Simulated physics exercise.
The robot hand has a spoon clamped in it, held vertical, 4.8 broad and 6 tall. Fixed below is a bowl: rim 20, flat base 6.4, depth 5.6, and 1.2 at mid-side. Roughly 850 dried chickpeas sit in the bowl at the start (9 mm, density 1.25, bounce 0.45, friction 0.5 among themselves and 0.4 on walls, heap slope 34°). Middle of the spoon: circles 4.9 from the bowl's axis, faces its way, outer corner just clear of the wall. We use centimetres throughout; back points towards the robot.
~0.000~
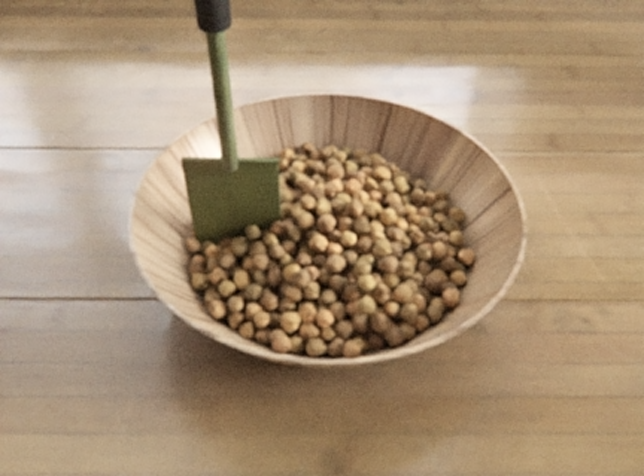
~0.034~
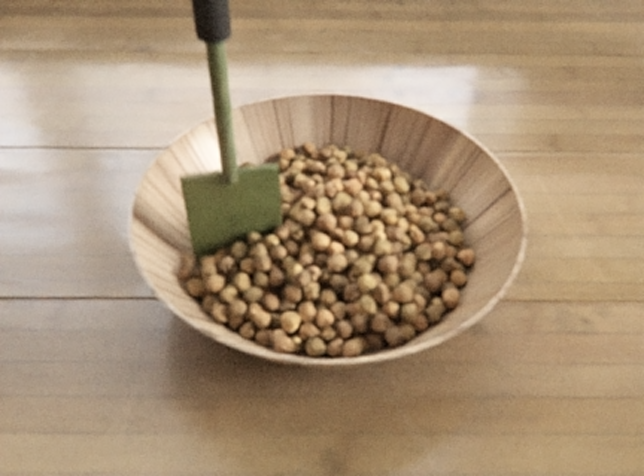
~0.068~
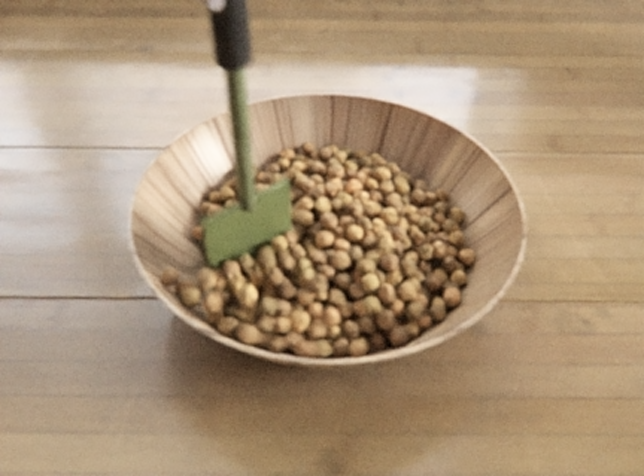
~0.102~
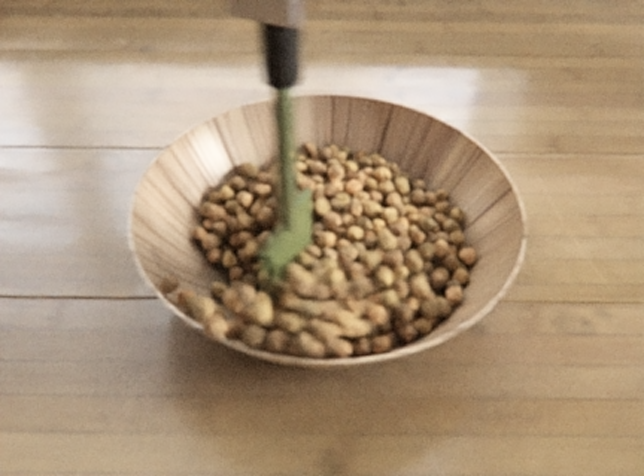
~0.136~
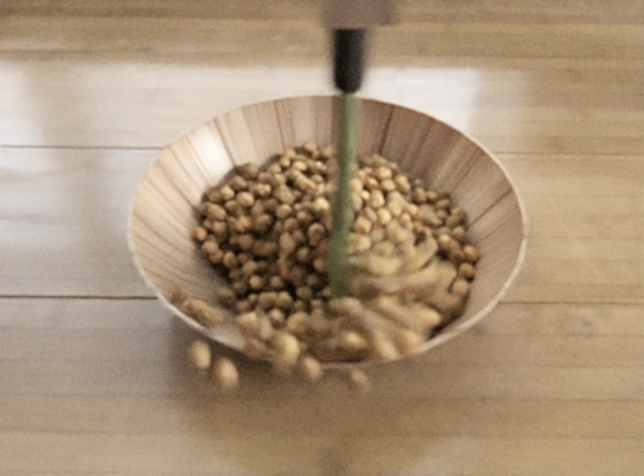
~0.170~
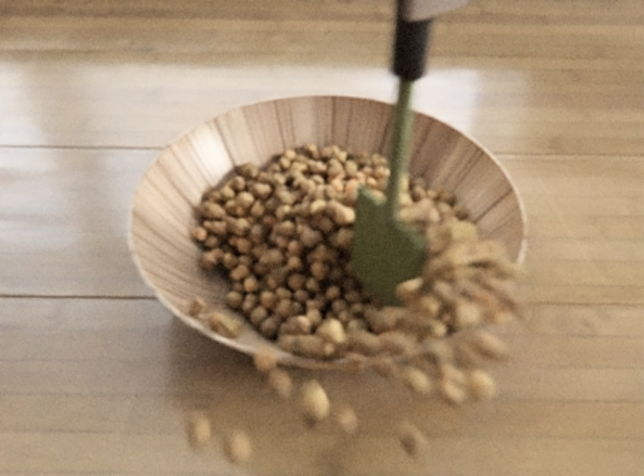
A dark-gripped green spoon with a flat, squarish blade stands upright at the left inside a wide, striped wooden bowl of tan chickpeas, seen from above at an angle on a light wooden surface. It sweeps through the near part of the heap towards the right, turning as it goes and pushing chickpeas ahead. Several, then many, fly over the near and right rim, while the camera stays still.
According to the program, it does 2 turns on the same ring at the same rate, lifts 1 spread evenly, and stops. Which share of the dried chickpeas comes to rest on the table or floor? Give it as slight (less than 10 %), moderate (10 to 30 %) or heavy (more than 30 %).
It is heavy.
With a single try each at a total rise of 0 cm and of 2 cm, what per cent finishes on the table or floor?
Near 50 in a hundred, then 30 in a hundred.
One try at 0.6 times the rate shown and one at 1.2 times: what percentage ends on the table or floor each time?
20 % and 45 %.
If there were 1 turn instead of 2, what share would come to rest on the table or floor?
It would be around 30 percent.
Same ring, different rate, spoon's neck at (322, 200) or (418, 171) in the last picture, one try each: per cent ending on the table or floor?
Roughly 25 and 40 percent, in that order.
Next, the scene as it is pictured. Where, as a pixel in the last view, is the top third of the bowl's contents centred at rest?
Looks like roughly (331, 239) to me.
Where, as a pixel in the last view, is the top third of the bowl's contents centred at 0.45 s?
That third sits centred at about (213, 222).
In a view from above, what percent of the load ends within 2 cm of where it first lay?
Result: Close to 25 per cent of the load.
After 0.45 s, 356° round, highest piece 9 above the table; 612 in the bowl, 177 on the table or floor, 61 in flight or on the tool.
After 0.73 s, 228° round, highest piece 11 above the table; 538 in the bowl, 306 on the table or floor, 6 in flight or on the tool.
After 1.07 s, 0° round, highest piece 5 above the table; 533 in the bowl, 317 on the table or floor.
After 1.77 s, 0° round, highest piece 5 above the table; 533 in the bowl, 317 on the table or floor.
At rest, 533 in the bowl, 317 on the table or floor. That is 37 % on the table or floor.
